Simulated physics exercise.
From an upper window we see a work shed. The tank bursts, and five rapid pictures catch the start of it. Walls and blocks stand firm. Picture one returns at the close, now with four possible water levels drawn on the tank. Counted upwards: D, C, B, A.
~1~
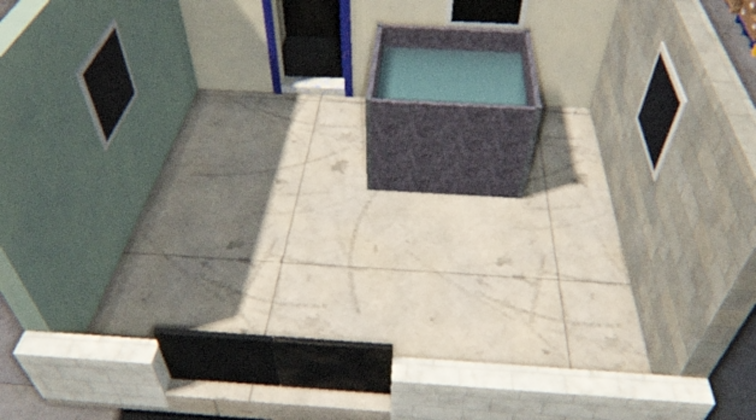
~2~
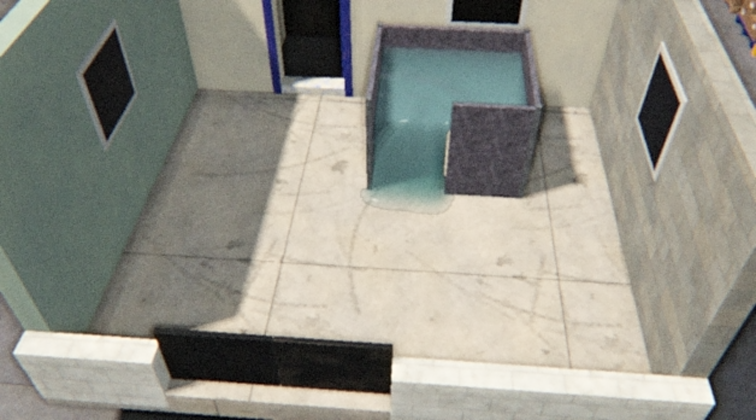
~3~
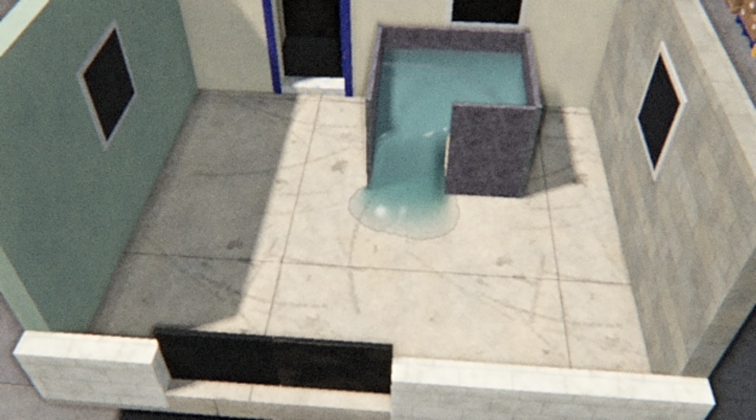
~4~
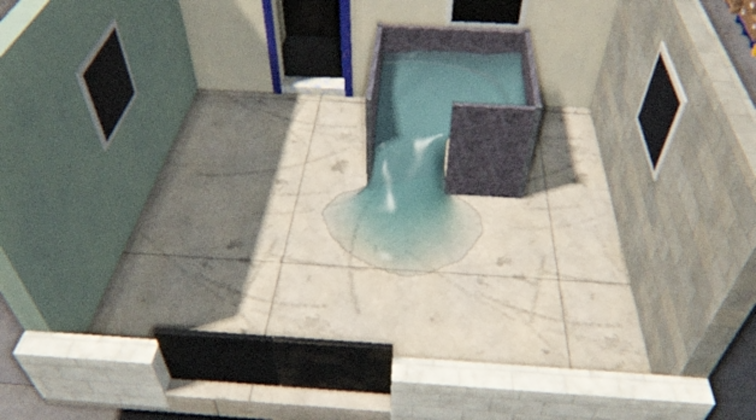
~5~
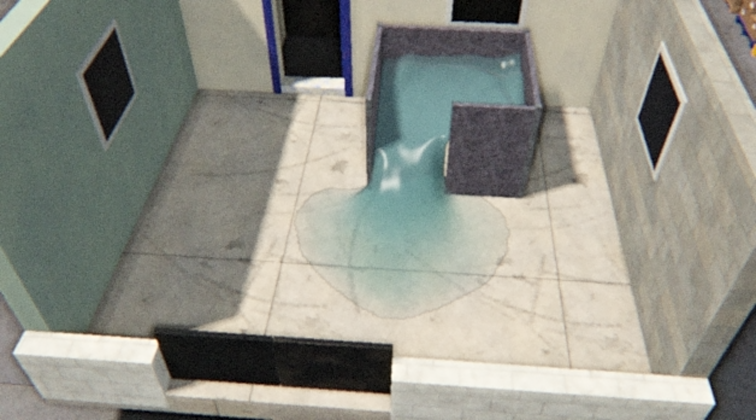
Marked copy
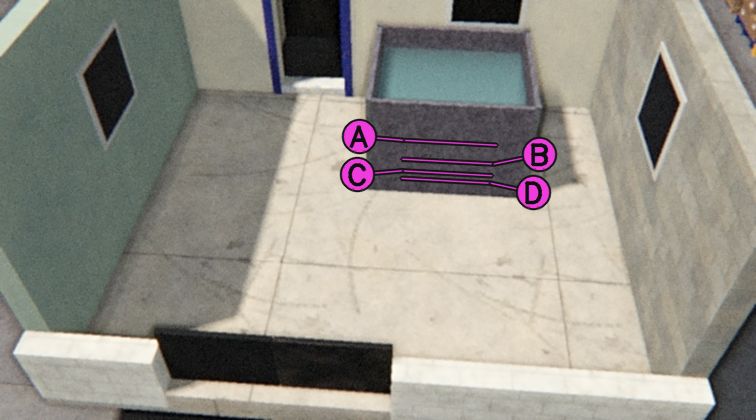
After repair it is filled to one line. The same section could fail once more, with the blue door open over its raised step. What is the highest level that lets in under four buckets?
Choose A.
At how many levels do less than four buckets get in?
All four.
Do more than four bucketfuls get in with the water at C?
No, that is safe.
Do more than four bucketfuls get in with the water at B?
No.
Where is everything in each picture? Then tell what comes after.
Water in the tank at rest, its middle at (451, 83); foot of the blue doorway at (313, 94); shut gate at (275, 345).
Water covers 1 % of the ground and shows as far out as (365, 190).
Water covers 3 % of the ground and shows as far out as (423, 234).
Water covers 7 % of the ground and shows as far out as (410, 270).
Water covers 14 % of the ground and shows as far out as (379, 308).
On the marked copy, A at (449, 142); B at (447, 161); C at (446, 173); D at (446, 180); from the bottom up D, C, B, A.
If A is chosen, a splash gets over, under a bucket.
If B is chosen, nothing gets over.
If C is chosen, nothing gets over.
If D is chosen, nothing gets over.
